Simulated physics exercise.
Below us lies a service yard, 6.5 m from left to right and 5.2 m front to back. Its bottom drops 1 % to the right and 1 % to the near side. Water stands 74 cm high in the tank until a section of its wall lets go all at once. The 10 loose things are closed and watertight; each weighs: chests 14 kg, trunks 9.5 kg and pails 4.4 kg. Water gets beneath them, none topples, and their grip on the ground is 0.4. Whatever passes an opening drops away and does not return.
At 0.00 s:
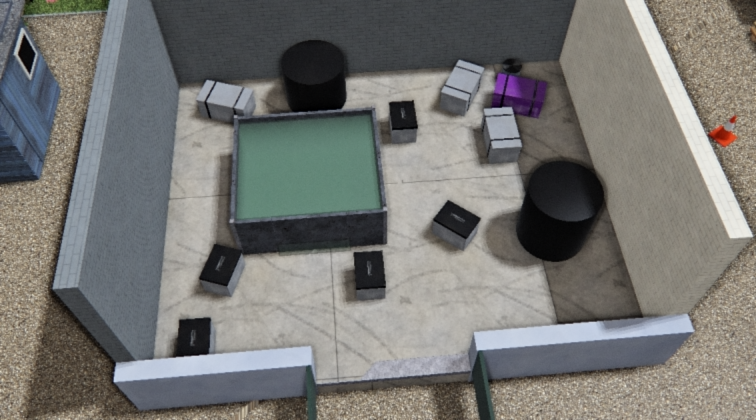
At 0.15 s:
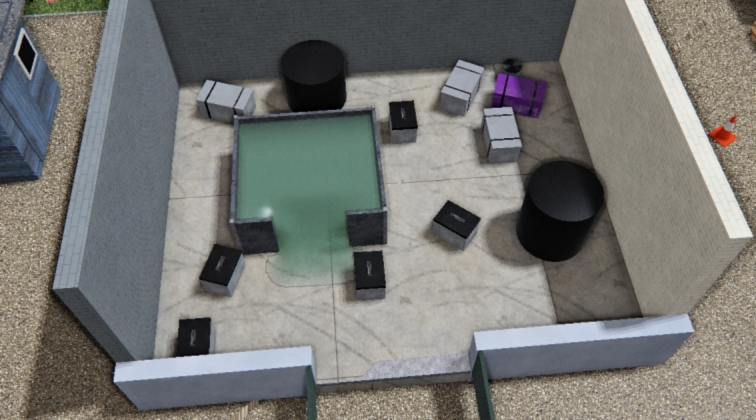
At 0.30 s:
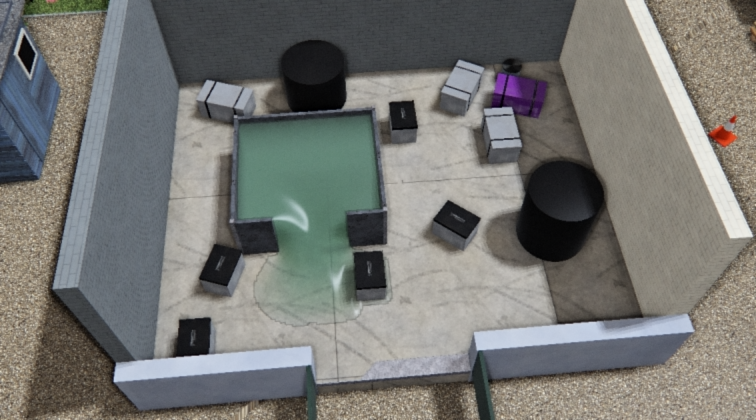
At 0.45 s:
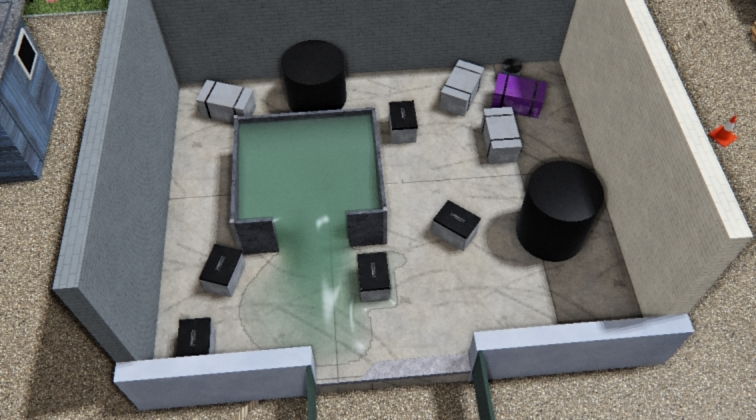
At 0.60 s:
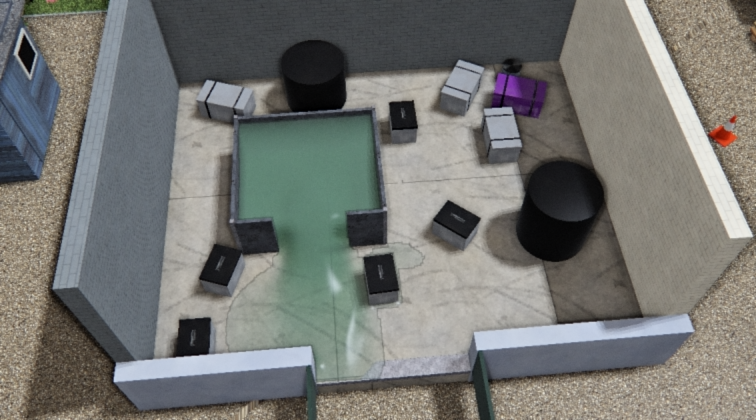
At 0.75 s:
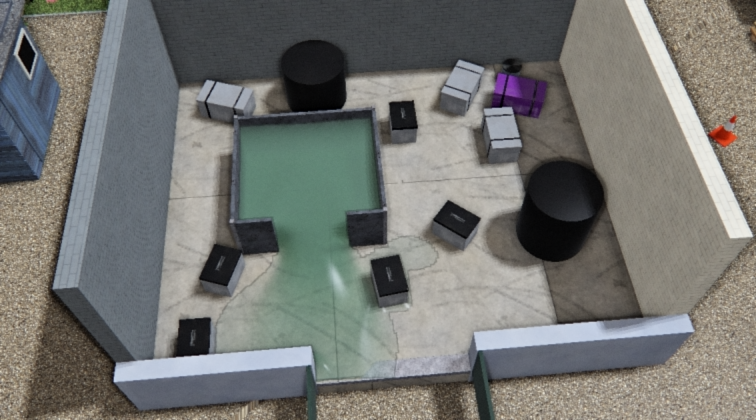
Green water pours from a gap in the tank's near wall and nudges one box right.
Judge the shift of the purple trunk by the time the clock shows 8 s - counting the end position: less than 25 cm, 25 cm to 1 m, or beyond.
The purple trunk holds its place.
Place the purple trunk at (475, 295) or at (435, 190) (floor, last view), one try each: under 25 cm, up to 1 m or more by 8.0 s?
In turn: It barely shifts; it barely shifts.
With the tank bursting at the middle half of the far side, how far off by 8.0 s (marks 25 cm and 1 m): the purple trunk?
Then the purple trunk gets carried off.
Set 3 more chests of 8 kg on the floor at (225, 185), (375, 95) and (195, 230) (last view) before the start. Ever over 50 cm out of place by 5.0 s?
In turn: Past it, short of it, more.
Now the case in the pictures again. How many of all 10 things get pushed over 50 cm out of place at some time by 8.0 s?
That makes 4.
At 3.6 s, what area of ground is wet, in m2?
Some 16 m2.
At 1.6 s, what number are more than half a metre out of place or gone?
I count 2.
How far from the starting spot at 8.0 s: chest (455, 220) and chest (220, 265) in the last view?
In that order: 0 cm, 40 cm.
After 1.6 s the purple trunk is near (520, 87), 0.0 m from its start, aground; 0 of 10 are out; 0 afloat.
After 3.6 s the purple trunk is near (520, 87), 0.0 m from its start, aground; 0 of 10 are out; 1 afloat.
After 5.6 s the purple trunk is near (520, 87), 0.0 m from its start, aground; 0 of 10 are out; 3 afloat.
After 8.0 s the purple trunk is near (520, 87), 0.0 m from its start, aground; 0 of 10 are out; 3 afloat.
